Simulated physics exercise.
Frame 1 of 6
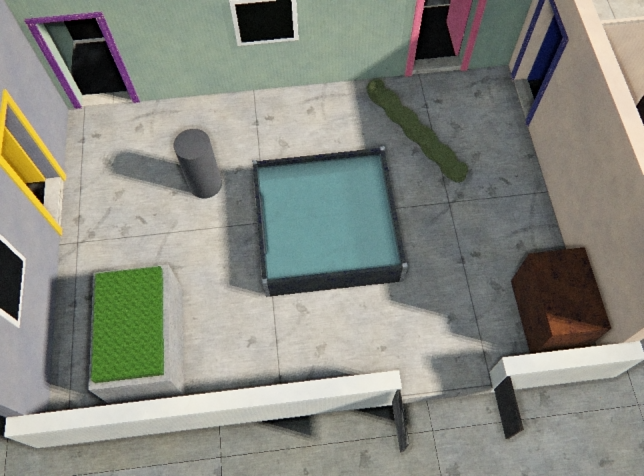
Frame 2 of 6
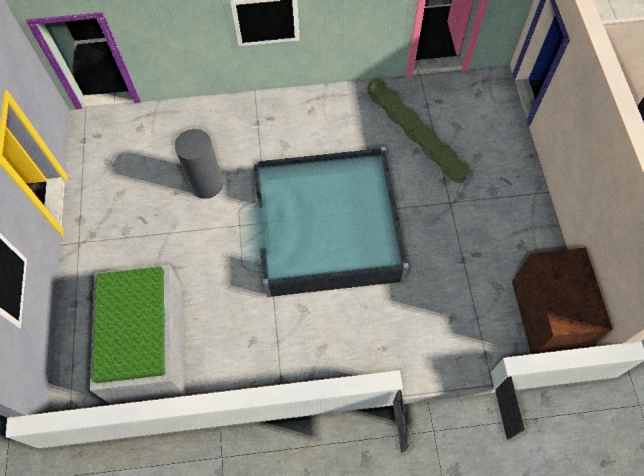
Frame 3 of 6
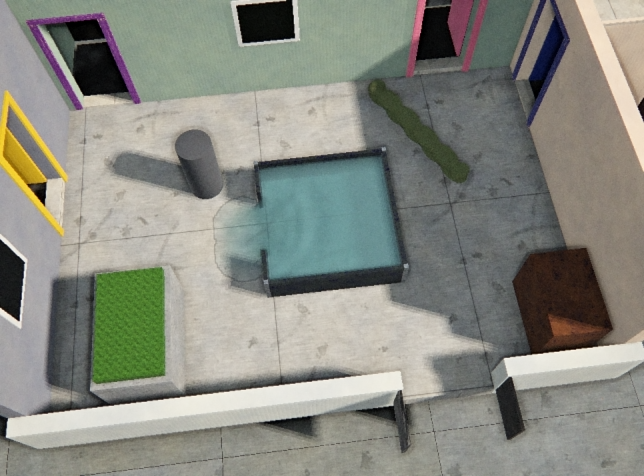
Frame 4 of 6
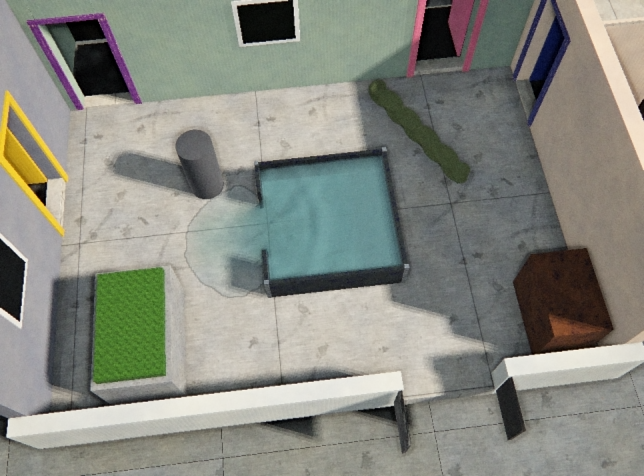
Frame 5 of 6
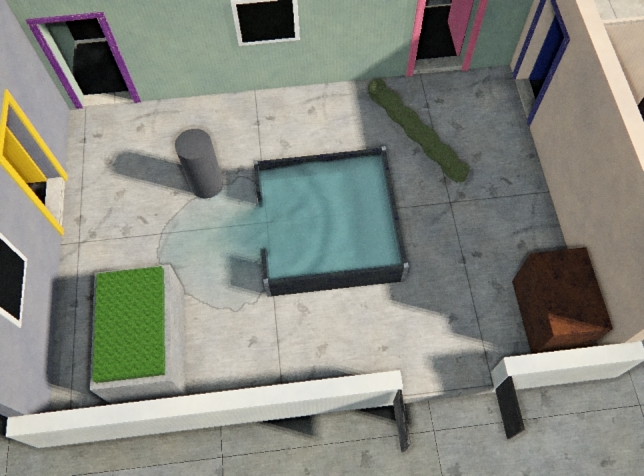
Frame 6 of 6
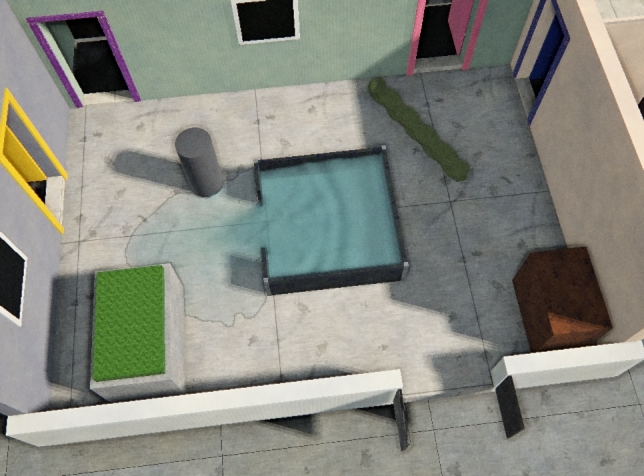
Water bursts from the left side of a square tank and spreads across the courtyard floor.
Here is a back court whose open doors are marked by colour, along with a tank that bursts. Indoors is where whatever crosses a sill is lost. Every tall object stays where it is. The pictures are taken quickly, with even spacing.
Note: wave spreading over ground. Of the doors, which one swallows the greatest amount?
The purple door swallows the most.
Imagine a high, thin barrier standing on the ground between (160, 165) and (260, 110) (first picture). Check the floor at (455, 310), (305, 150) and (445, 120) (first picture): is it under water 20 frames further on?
Taking the points in order, they are spared, spared and spared.
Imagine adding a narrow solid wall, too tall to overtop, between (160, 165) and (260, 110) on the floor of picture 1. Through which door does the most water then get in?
Biggest inflow: The door marked purple.
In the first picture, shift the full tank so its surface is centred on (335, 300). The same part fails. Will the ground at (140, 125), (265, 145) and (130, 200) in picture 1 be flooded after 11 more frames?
Result, in order: Unaffected; unaffected; affected.
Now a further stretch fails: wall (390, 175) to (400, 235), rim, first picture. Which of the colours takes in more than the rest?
That would be the blue door.
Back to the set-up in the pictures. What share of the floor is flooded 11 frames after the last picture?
Close to 25 %.
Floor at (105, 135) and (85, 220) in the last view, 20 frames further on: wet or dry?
In that order: Under water, awash.
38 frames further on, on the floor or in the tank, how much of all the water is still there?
94 %.
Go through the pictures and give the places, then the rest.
The first picture shows the water tank at (327, 215) is whole and still.
In the second picture, water pours out at (265, 230) and has run to (249, 207).
In the third picture, the front is at (223, 265), out from the gap at (265, 232).
In the fourth picture, water pours out at (266, 232) and has run to (192, 258).
In the fifth picture, the front is at a hidden place, out from the gap at (265, 231).
In the sixth picture, the front is at a hidden place, out from the gap at (265, 230).
A moment on, water covers 15 % of the floor; purple door not reached, yellow door not reached, pink door not reached, blue door not reached.
Next, water covers 25 % of the floor; purple door not reached, yellow door wet at the sill, nothing in, pink door not reached, blue door not reached.
Then, water covers 35 % of the floor; purple door a trickle in, yellow door a trickle in, pink door not reached, blue door not reached.
Later, water covers 50 % of the floor; purple door a lot in, yellow door a trickle in, pink door not reached, blue door not reached.
In the end, water covers 75 % of the floor; purple door a lot in, yellow door a trickle in, pink door not reached, blue door not reached; the purple door has let in the most.
